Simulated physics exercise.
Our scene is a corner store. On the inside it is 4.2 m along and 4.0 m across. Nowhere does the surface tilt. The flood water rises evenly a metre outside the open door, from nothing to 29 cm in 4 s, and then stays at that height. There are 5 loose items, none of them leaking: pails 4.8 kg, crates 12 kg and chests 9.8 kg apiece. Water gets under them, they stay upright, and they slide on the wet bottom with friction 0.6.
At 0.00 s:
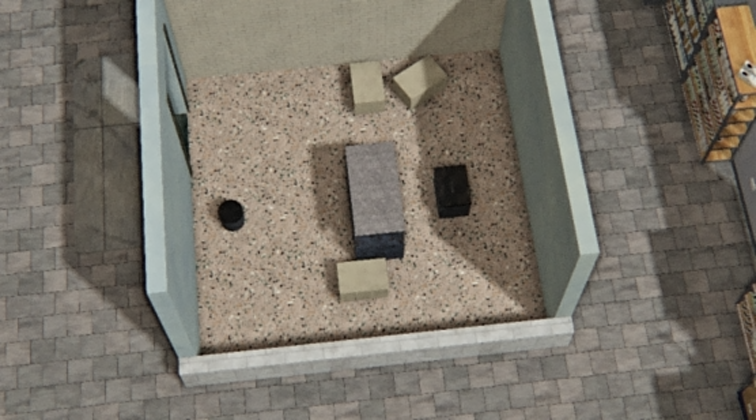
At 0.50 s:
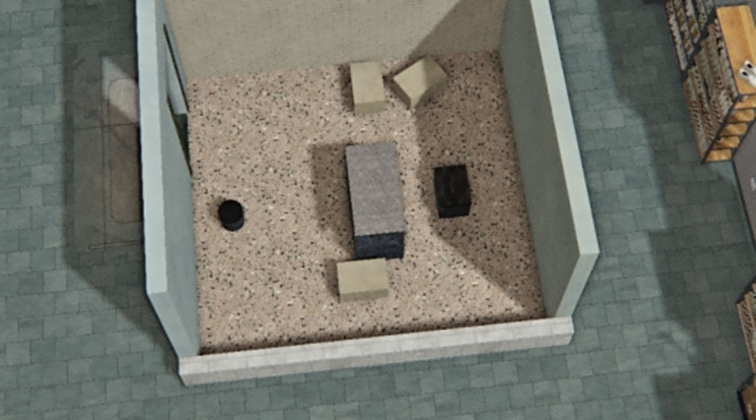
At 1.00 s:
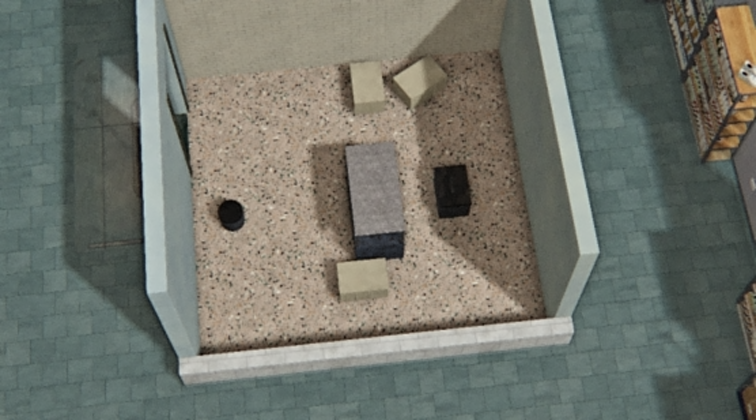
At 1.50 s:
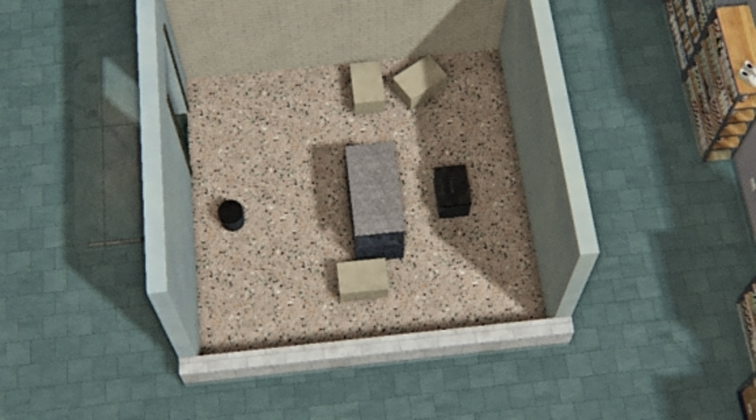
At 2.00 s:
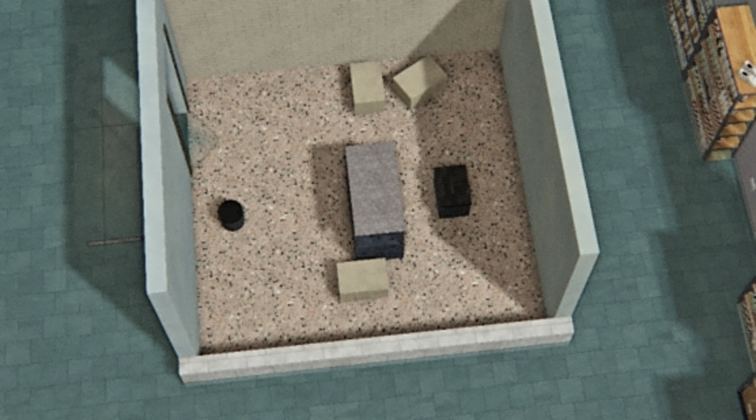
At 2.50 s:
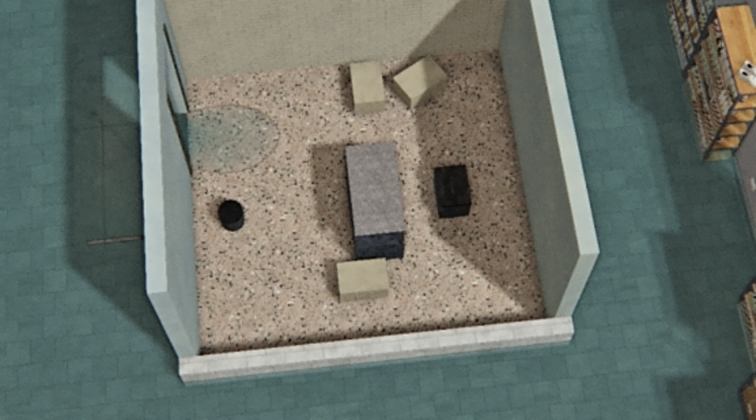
A small walled room with a speckled tan floor, its near side edged by a low pale sill, is seen from high above, amid paving. A grey-topped dark block stands mid-room, with a black box to its right, three beige boxes above and below, and a small black cylinder at left. The grey paving turns teal under water, then a thin sheet spreads in through the left doorway while everything else and the camera stay still.
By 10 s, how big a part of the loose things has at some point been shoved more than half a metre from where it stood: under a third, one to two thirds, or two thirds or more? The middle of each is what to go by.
One to two thirds.
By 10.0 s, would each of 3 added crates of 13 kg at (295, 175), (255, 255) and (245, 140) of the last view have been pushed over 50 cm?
For each in turn I get a greater distance, a smaller distance and a greater distance.
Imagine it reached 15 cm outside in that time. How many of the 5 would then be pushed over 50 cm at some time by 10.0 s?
The answer would then be 0.
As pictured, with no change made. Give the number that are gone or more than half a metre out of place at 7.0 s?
I make it 2 by then.
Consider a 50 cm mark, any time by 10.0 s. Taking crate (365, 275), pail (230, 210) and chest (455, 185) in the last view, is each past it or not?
Within, within, beyond.
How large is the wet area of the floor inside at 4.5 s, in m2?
That flooded area is roughly 7.5 m2.
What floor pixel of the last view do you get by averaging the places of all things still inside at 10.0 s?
Close to (410, 274).
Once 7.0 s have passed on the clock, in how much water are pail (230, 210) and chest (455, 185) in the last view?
1 and 3 cm.
After 3.5 s 0 of 5 are over 50 cm from their spots; 0 afloat.
After 4.5 s 0 of 5 are over 50 cm from their spots; 0 afloat.
After 7.0 s 2 of 5 are over 50 cm from their spots; 2 afloat.
After 10.0 s 3 of 5 are over 50 cm from their spots, and 3 have been at some point; 4 afloat.
